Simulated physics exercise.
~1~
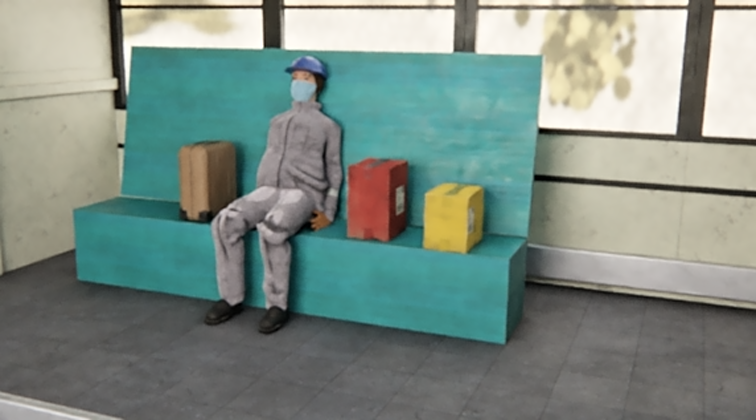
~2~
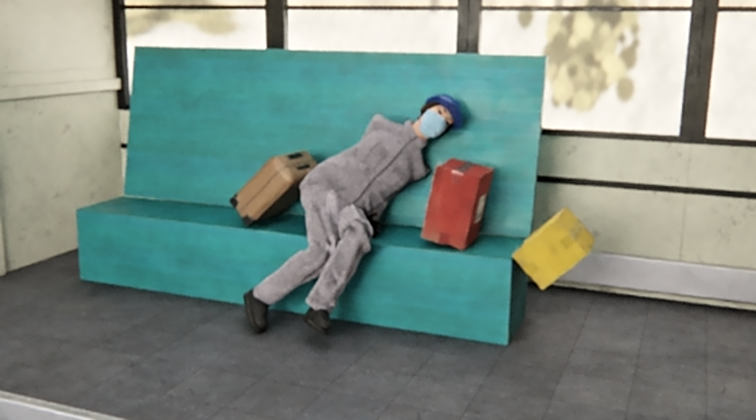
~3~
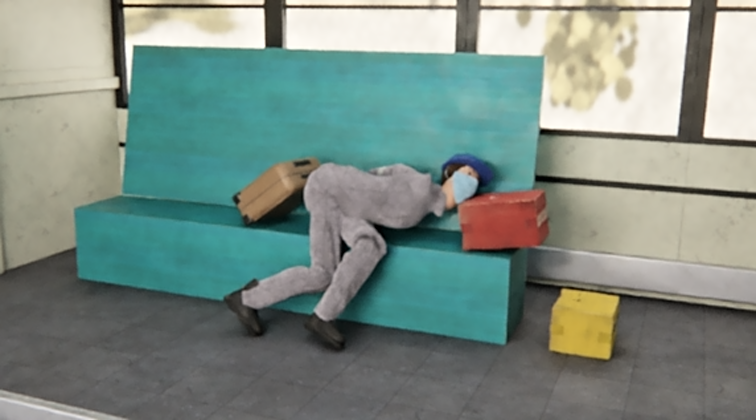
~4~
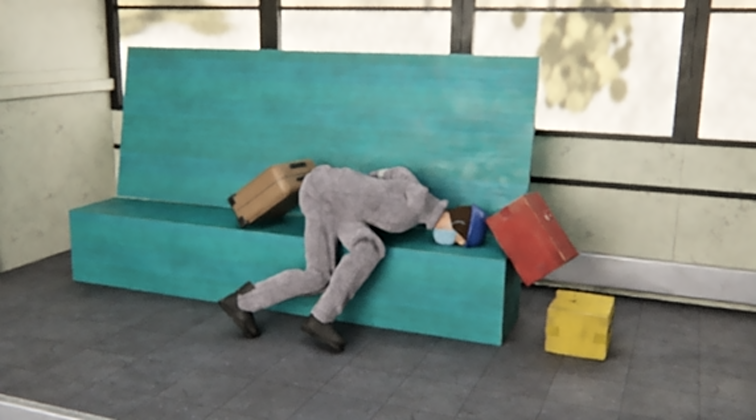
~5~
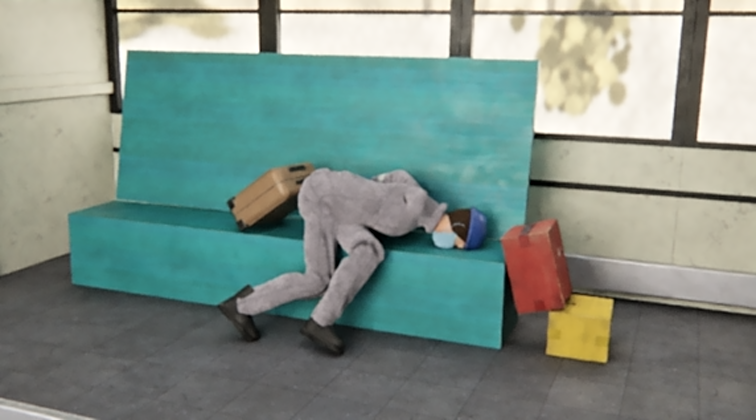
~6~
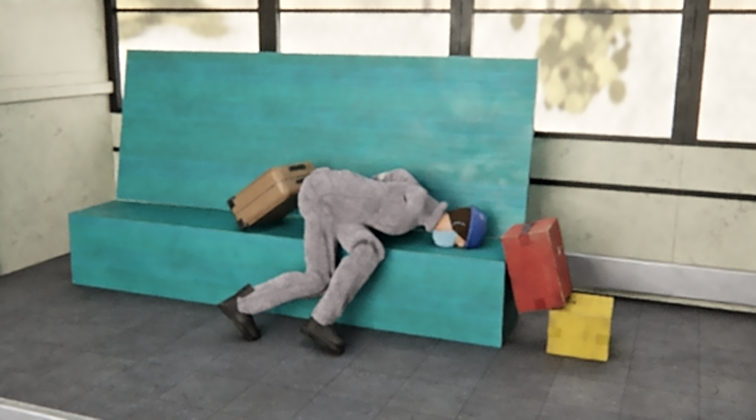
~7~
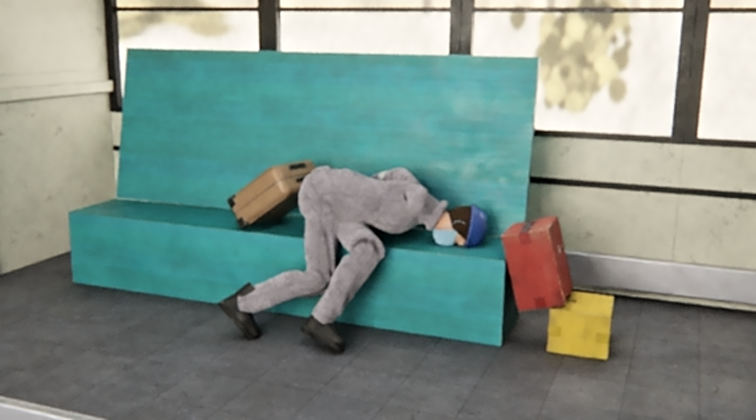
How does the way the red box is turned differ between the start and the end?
At the start the red box stands upright on the bench. By the end it has tumbled off and rests upside down, leaning against the yellow box.
